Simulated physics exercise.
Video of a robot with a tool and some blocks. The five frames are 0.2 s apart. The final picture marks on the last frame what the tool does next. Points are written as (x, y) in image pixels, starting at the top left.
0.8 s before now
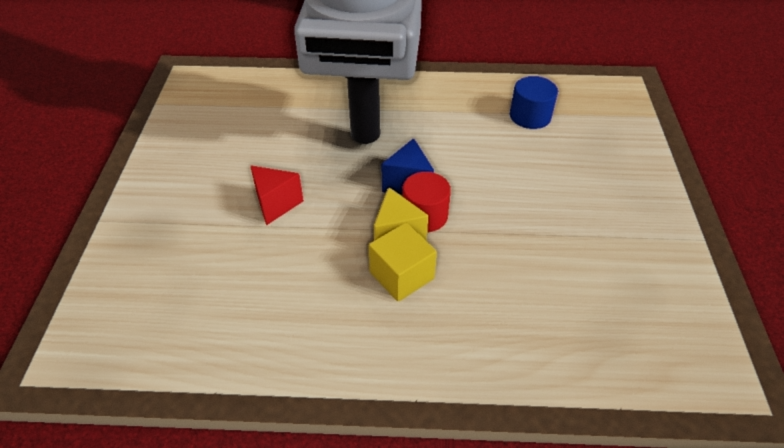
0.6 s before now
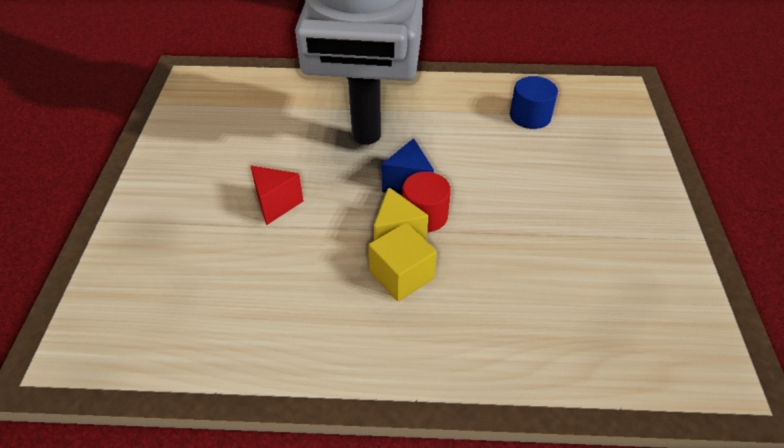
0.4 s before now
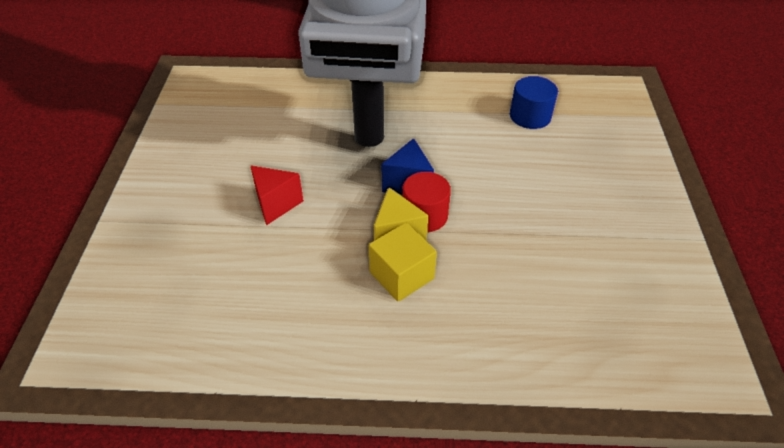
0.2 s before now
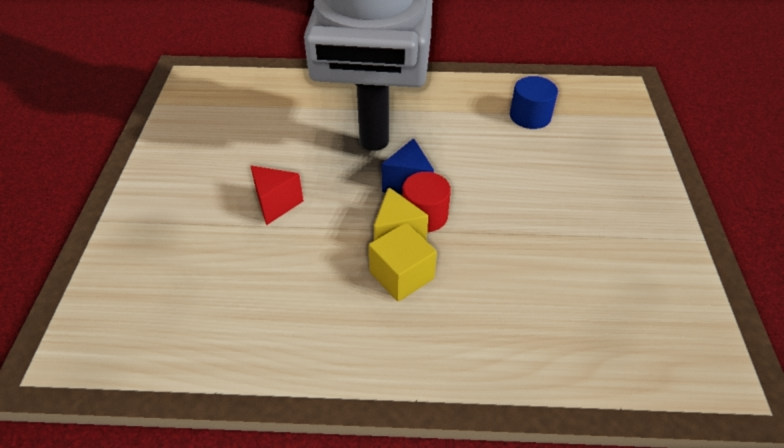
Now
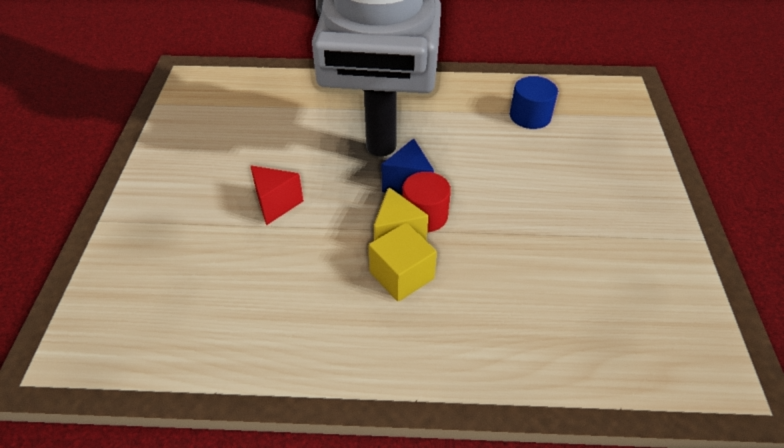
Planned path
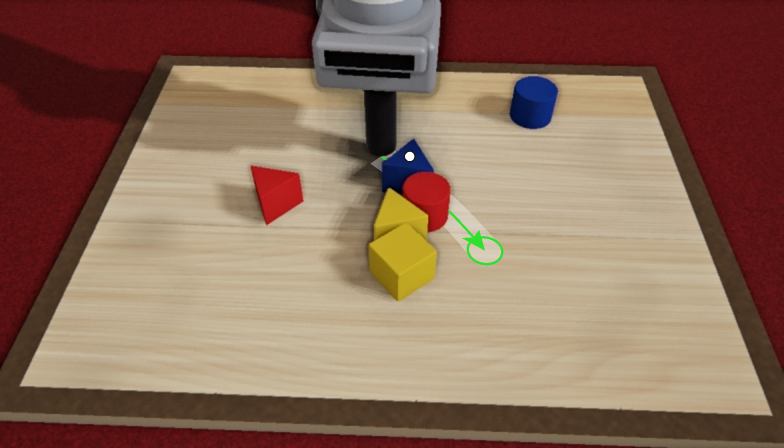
On a wooden board with a dark border, a robot's black tool crept slightly right and toward the viewer, nearing the blue triangular block, while all the red, yellow and blue blocks stayed still.
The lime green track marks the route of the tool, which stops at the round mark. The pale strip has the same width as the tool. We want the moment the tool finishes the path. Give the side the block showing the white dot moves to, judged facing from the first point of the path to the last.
Its shift is leftward.
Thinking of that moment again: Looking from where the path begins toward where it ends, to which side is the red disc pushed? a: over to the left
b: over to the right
Choice b: Over to the right.
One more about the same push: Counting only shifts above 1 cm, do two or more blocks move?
Going by the path, yes.
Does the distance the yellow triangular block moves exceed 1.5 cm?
No.
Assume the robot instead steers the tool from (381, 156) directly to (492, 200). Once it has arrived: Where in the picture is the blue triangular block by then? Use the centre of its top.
In the picture, it is at (484, 193).
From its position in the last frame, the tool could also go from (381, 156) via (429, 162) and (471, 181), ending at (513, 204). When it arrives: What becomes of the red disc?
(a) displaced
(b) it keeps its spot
It's a.
Drawn move, from (381, 156) through (417, 183) and (452, 214) to (485, 250); the dot is on the blue triangular block.
On the path given first. One third of the way, tool (418, 173); blue triangular block (442, 171); red disc (440, 199).
Two thirds of the way, tool (453, 205); blue triangular block (491, 193); red disc (458, 220).
At the end, tool (487, 241); yellow triangular block still; blue triangular block (518, 208), turned 60° anticlockwise; red disc (466, 250).
